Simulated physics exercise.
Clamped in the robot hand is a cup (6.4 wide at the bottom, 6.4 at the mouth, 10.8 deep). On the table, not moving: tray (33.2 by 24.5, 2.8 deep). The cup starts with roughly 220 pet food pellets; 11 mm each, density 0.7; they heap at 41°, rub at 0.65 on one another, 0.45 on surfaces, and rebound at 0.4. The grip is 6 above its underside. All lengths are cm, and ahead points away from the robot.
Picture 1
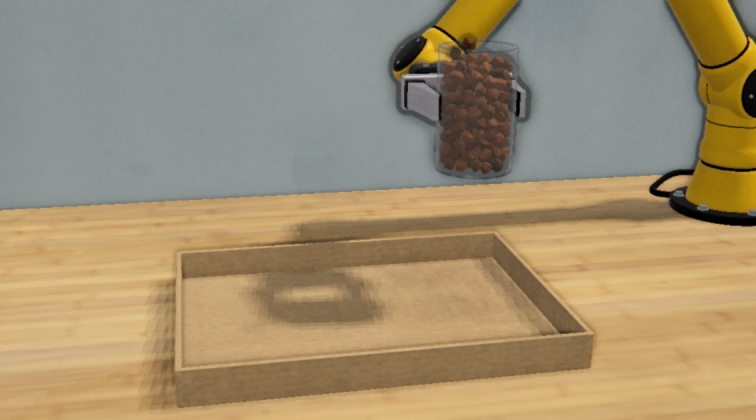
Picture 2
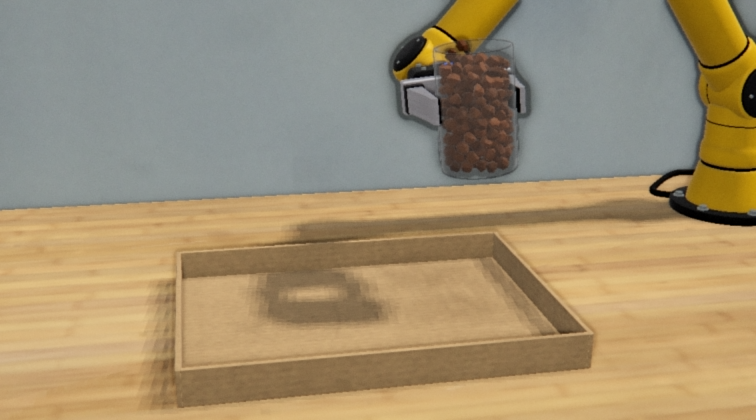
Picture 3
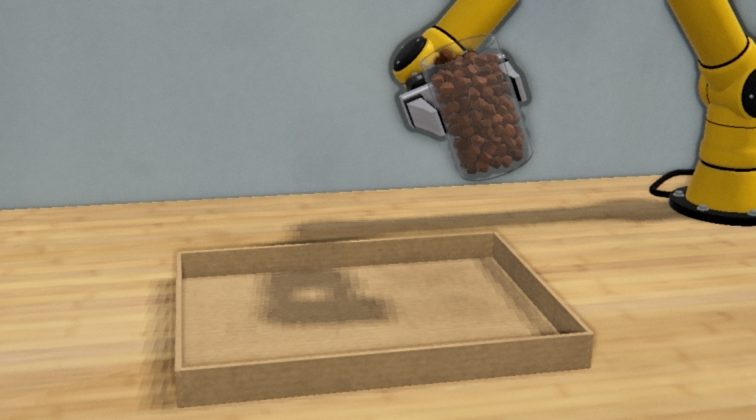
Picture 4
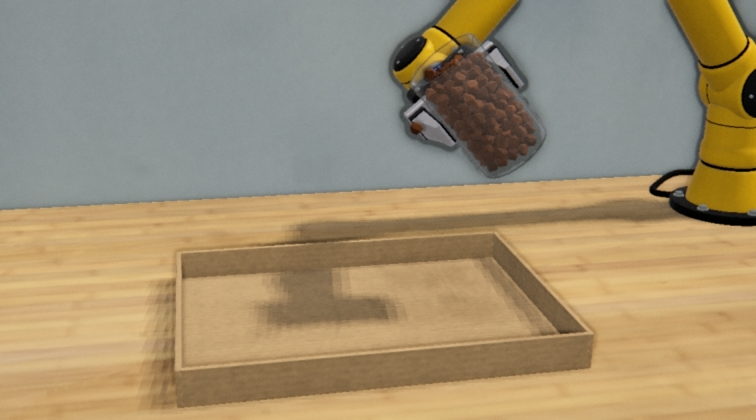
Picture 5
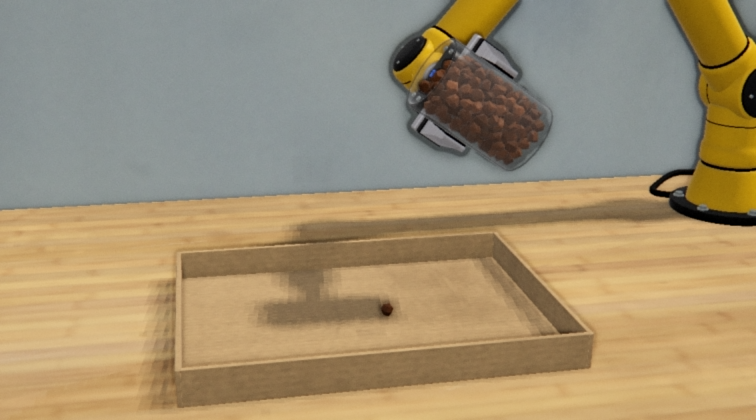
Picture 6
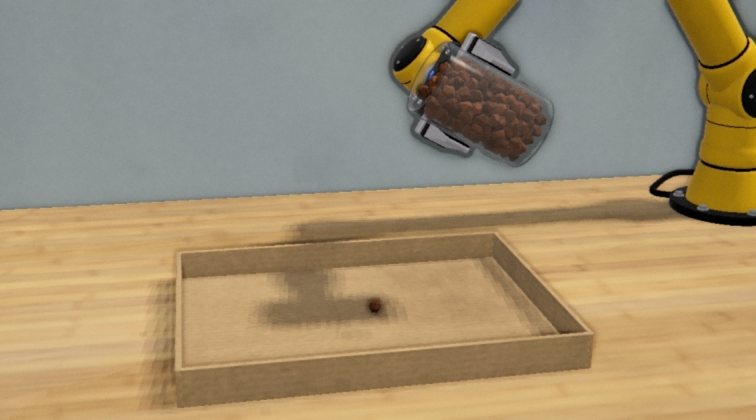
We see a yellow robot arm holding a clear cup full of brown pellets above an empty tray on a wooden table; it tilts the cup steeply to the left, and one pellet drops into the tray and shifts slightly.
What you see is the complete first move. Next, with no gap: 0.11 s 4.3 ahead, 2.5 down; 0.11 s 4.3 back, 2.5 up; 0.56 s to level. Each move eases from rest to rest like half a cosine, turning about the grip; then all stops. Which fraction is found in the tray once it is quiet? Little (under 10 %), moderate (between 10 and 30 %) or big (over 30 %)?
Share in the tray: Little (under 10 %).
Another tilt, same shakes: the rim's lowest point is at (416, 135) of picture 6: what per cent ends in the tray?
About 20 per cent.
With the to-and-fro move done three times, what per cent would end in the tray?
Then about 10 per cent.
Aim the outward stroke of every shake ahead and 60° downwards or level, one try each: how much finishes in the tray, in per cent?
About 5 and 15 per cent.
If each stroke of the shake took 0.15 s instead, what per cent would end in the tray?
In that case some 5 per cent.
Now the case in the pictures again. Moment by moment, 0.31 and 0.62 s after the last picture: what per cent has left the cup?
In turn: 5, 5.
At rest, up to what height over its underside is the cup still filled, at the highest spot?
About 11.0 cm.
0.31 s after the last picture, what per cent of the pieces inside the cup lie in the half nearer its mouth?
Some 45 per cent.
Then, 0.31 s on, tilted 57° forward, highest piece 23 above the table; 210 in the cup, 6 in the tray, 8 in flight or on a rim.
Then, 0.62 s on, tilted 11° forward, highest piece 25 above the table; 210 in the cup, 14 in the tray.
Then, 0.98 s on, level, highest piece 25 above the table; 210 in the cup, 14 in the tray.
Then, 2.03 s on, level, highest piece 25 above the table; 210 in the cup, 14 in the tray.
In the end, 210 in the cup, 14 in the tray. That is 6 % in the tray.
